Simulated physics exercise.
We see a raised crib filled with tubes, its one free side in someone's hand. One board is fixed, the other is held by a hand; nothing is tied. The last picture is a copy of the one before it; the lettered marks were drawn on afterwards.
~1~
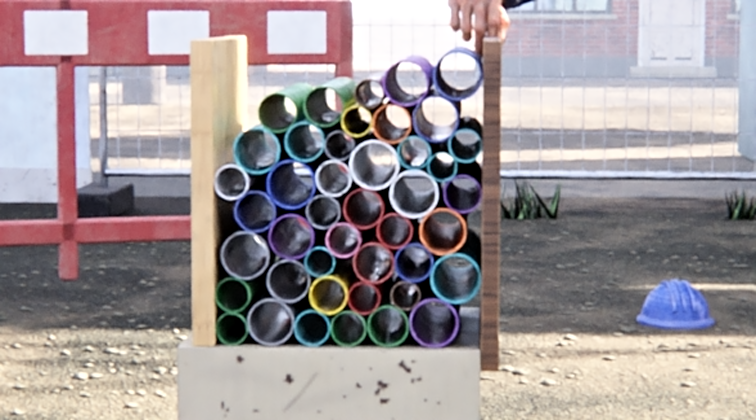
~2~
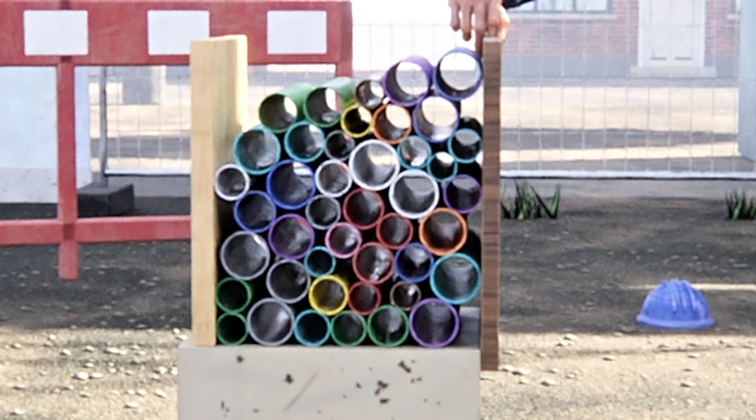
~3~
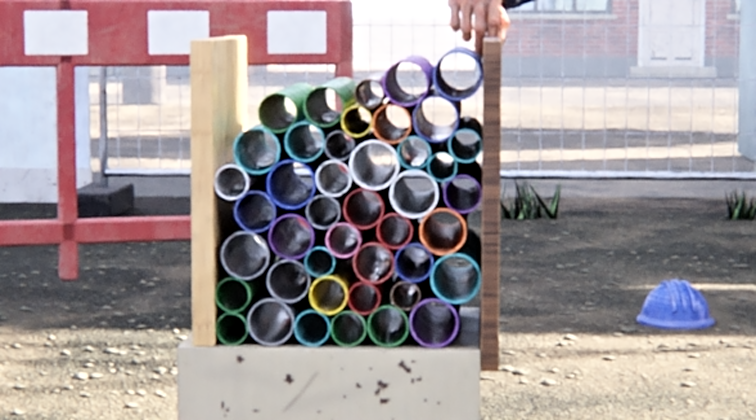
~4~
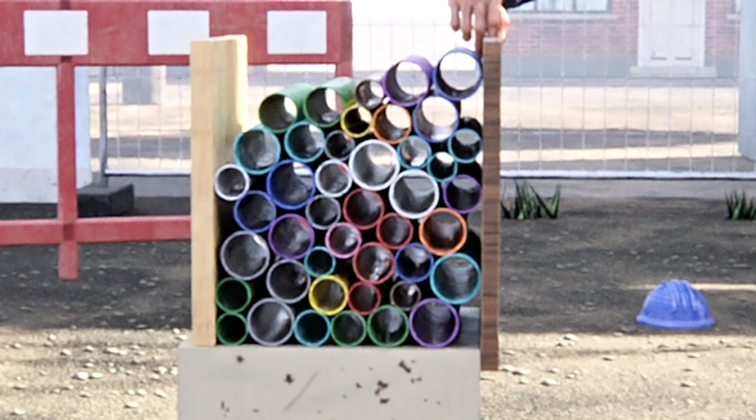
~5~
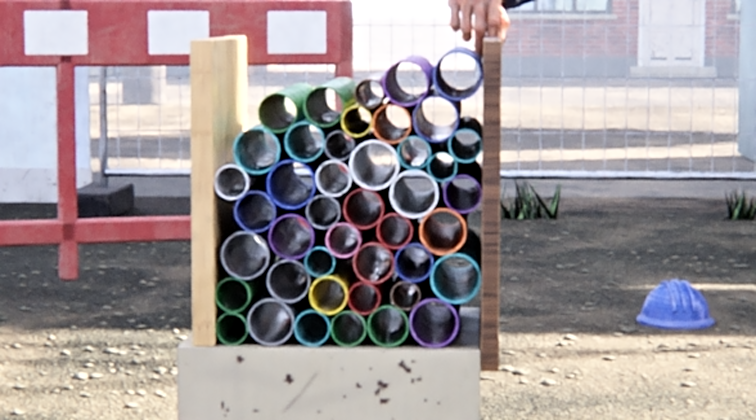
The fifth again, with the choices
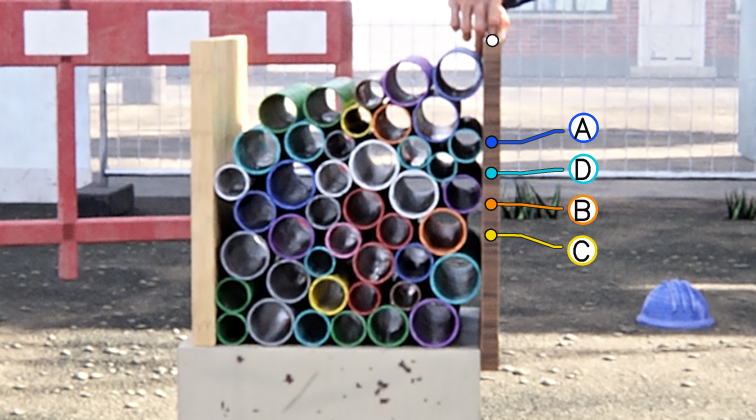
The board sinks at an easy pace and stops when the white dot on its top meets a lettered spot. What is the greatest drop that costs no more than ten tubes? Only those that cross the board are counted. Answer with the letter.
It can be let down to C.
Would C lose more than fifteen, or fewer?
At C, fewer than fifteen.
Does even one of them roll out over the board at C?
At C: Yes.
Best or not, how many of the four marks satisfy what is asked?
The number is four.
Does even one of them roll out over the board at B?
Yes, at B.
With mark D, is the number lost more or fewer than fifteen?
At D, fewer than fifteen.
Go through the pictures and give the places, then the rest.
In the first frame, a turquoise tube (320, 262); a purple tube (463, 194); a turquoise tube (442, 167).
In the second frame, a turquoise tube (442, 167); a white tube (334, 178).
In the third frame, a turquoise tube (305, 142); a green tube (324, 106).
In the fourth frame, side board (491, 191); a green tube (232, 328).
In the fifth frame, a purple tube (434, 323); a yellow tube (329, 295); a turquoise tube (320, 262).
On the marked copy, A at (491, 142); B at (491, 204); C at (491, 236); D at (491, 173); the white dot at (492, 41).
With C. Early on, top of the board (482, 129).
Further on, top of the board (482, 228).
At the end, top of the board (482, 235), nine out over the board.
As for the rest, A one out over the board; B about four out over the board; D one out over the board.
